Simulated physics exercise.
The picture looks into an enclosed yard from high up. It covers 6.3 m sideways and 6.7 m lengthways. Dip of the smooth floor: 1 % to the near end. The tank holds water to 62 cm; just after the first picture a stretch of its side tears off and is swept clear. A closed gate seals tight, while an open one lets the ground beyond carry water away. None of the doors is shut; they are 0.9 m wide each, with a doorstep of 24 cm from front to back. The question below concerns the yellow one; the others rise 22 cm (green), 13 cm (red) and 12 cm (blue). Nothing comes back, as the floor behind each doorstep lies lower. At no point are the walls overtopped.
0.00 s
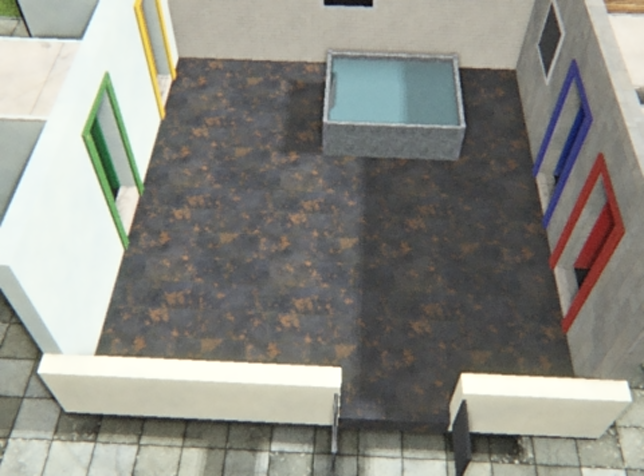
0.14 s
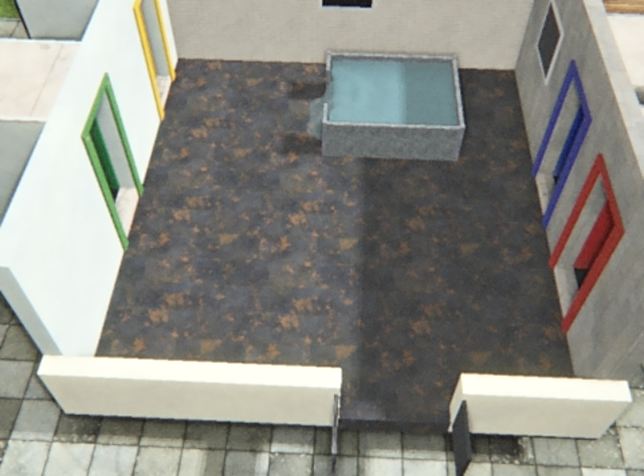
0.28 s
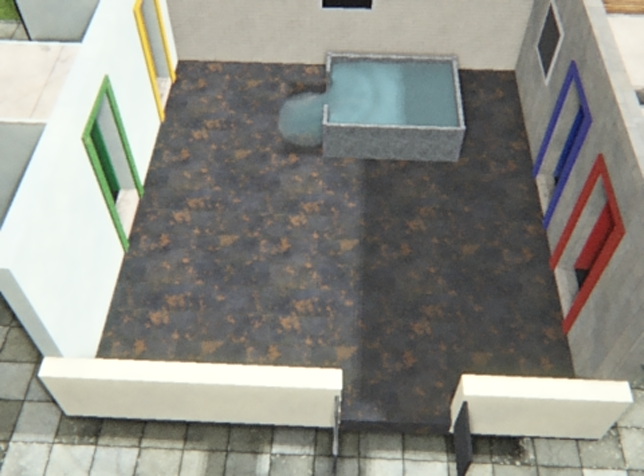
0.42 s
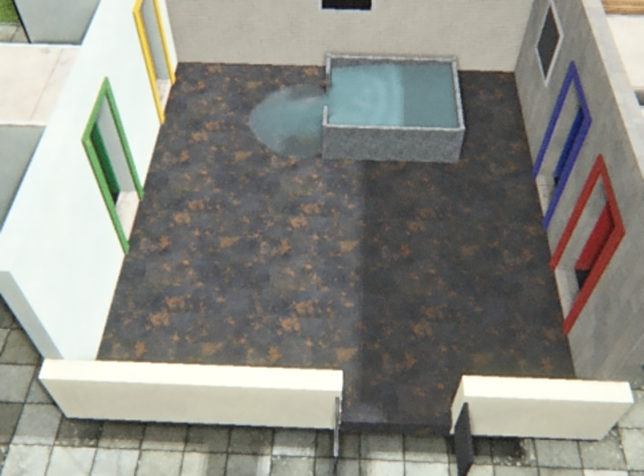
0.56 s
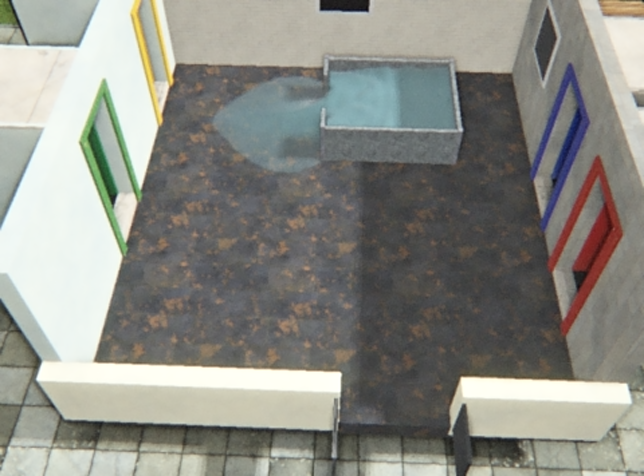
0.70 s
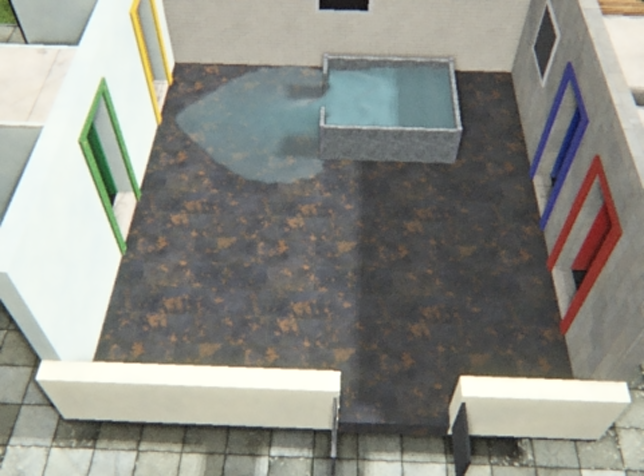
The footage shows a walled yard with a dark mottled floor, colored doorways and a raised tank of water near the back; water pours from the tank's left side and spreads leftward and forward across the floor in a widening pool.
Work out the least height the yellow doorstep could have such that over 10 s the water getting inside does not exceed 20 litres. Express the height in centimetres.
The least height is about 21 cm.
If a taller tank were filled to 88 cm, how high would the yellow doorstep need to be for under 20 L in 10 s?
You'd need a step of close to 31 cm.
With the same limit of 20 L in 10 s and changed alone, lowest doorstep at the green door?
Green would need about 7.0 cm on its own.
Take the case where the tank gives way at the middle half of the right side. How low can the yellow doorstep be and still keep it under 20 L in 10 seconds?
If so: Around 9.5 cm.
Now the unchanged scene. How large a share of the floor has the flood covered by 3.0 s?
I'd say near 30 percent.
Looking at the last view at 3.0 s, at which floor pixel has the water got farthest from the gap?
Look about (85, 393) in the last picture.
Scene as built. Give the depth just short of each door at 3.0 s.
In cm - green: 11, yellow: 22, red: 0, blue: 0.
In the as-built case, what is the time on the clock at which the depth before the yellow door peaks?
Roughly 2.2 s.
After 1.4 s water covers 25 % of the floor, deepest (32 cm) near (315, 120); 21 cm at the yellow door, 13 litres in over its 12 cm doorstep.
After 3.0 s water covers 30 % of the floor, deepest (23 cm) near (161, 115); 22 cm at the yellow door, 102 litres in over its 12 cm doorstep.
After 10.0 s water covers 80 % of the floor, deepest (13 cm) near (85, 393); 8 cm at the yellow door, 142 litres in over its 12 cm doorstep.
At the yellow door as built, the water arrived by 0.9 s and peaked near 27 cm at 2.2 s.
Run again over the same 10 s with other heights there, 36 litres in over 18.5 cm, 4 litres over 24.5 cm. The limit of 20 litres is kept from about 21 cm up.
